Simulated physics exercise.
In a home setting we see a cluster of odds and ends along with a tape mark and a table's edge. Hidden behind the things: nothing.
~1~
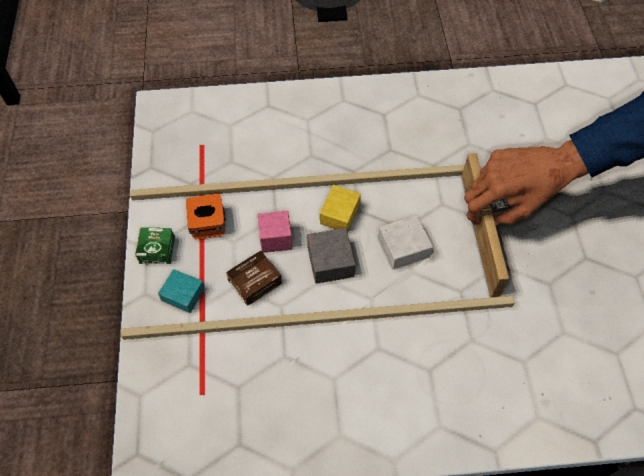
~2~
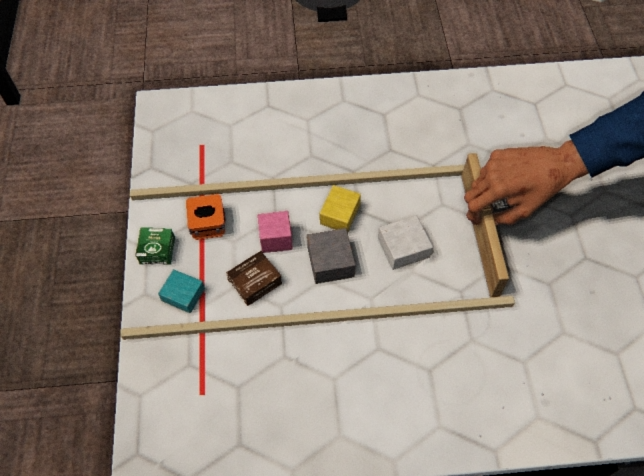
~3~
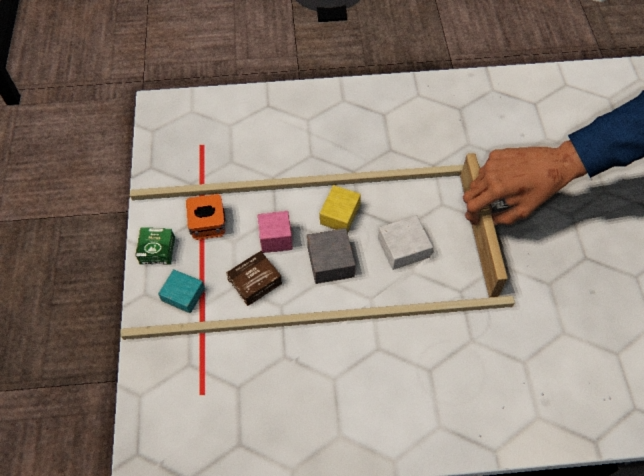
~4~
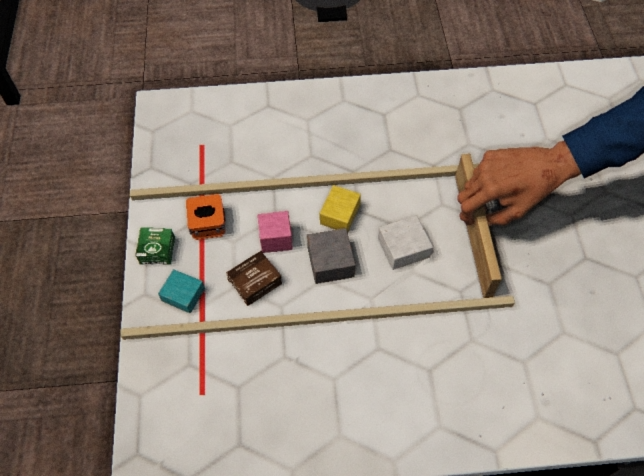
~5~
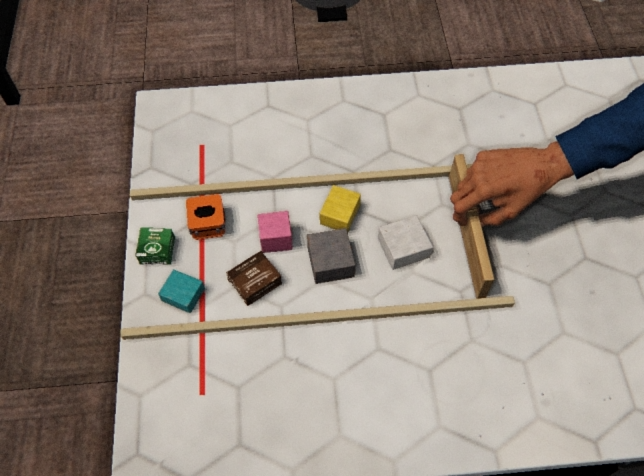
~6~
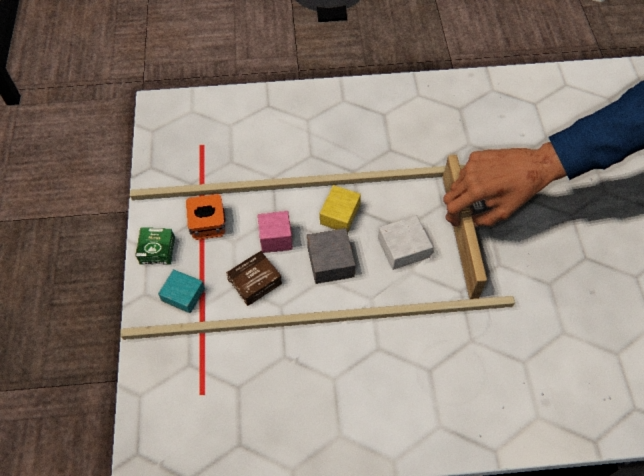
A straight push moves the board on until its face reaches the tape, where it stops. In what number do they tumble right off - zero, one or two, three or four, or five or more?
Three or four tumble off.
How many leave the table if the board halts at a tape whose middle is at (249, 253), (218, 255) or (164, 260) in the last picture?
Down on the floor: 1, 2 and 6.
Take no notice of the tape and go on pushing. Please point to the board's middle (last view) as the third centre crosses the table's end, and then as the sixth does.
First about (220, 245), next about (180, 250).
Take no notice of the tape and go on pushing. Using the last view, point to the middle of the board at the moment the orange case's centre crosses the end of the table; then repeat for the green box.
The middle is at (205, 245) when it's the orange case, and at (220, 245) when it's the green box.
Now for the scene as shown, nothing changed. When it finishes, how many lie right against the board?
So the total is 2.
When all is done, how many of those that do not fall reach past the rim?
The number would be 1.
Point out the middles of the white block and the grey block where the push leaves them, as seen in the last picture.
The white block settles near (180, 258); as for the grey block, near (137, 273).
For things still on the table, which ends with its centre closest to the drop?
It would be the grey block, I'd say.
Early on, none off yet; green box at rest near (156, 246); turquoise block at rest near (182, 291); orange case at rest near (206, 217).
Finally, the number that fall off is three or four; lost, brown box, orange case, turquoise block and green box.
